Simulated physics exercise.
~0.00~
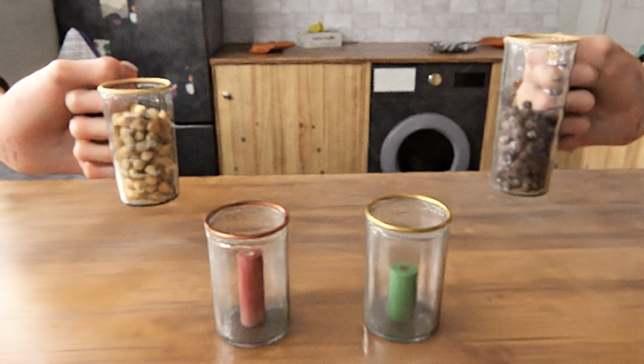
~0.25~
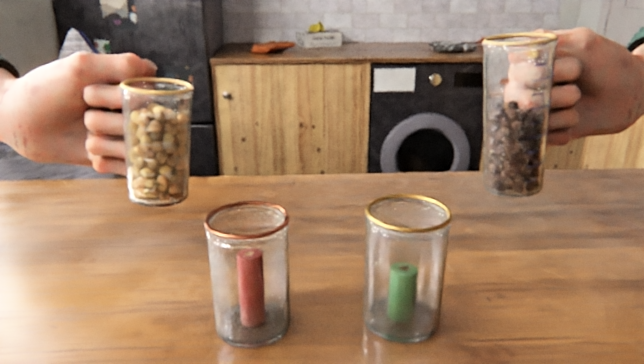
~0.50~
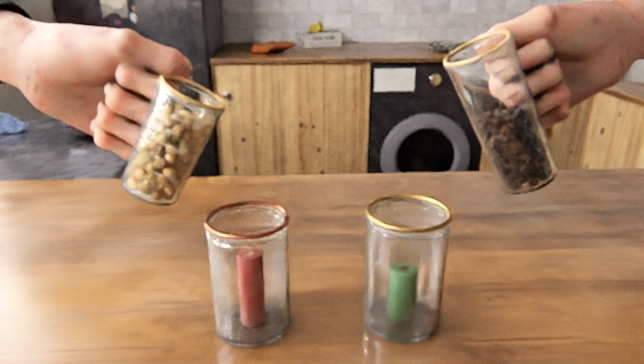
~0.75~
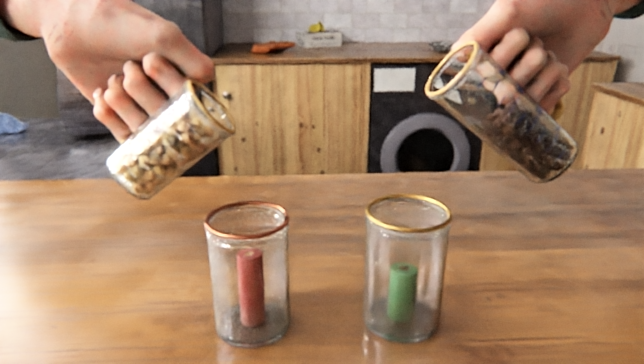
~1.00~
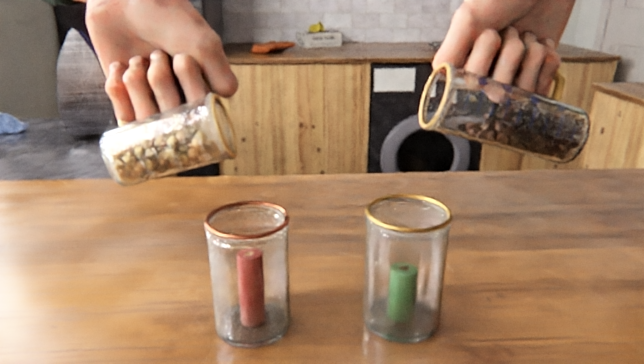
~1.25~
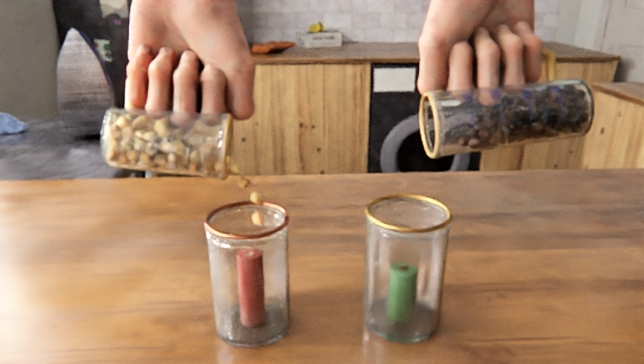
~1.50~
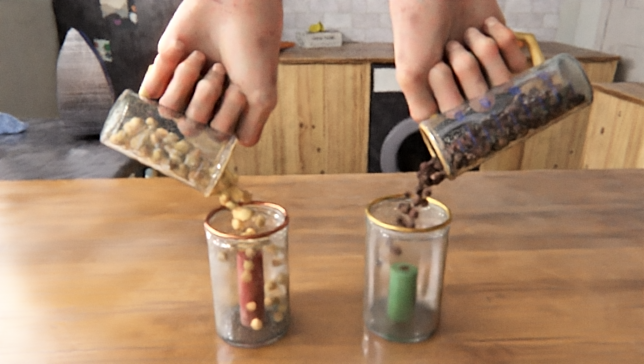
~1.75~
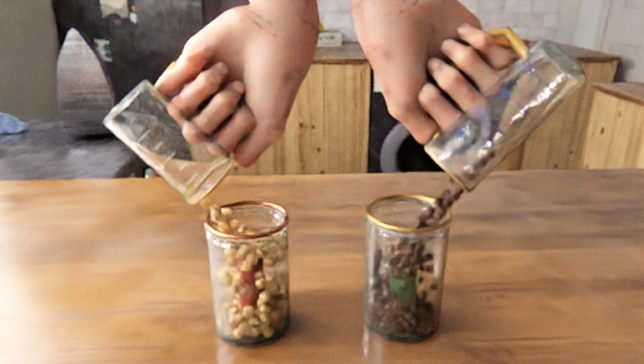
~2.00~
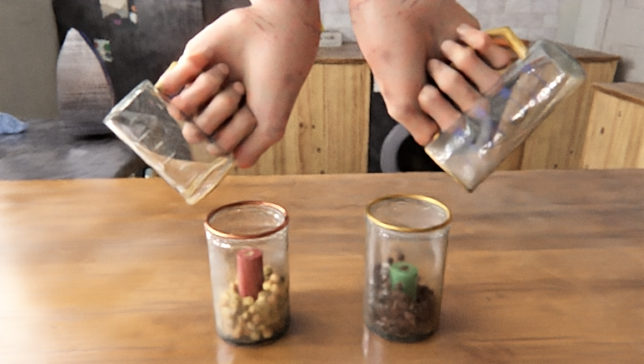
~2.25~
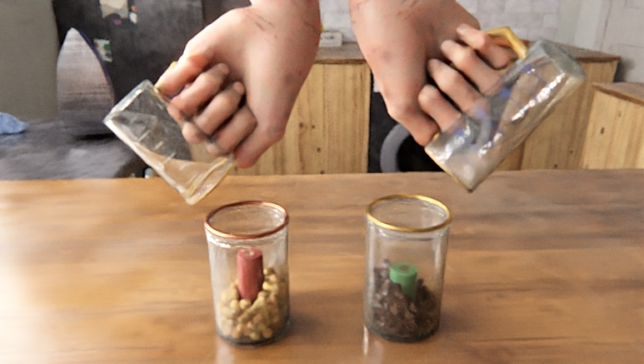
On a wooden kitchen table stand two clear glass jars, the left holding a red cylinder and the right a shorter green one. Two hands hold glass cups above them, one filled with pale, nut-like pieces and the other with dark ones. The hands move inward and tip the cups onto their sides. A few pale pieces drop first, then both cups pour into the jars below. The cups empty and stay tilted while the pieces settle around the upright cylinders, leaving the red and green tops showing and nothing spilled beside the jars.
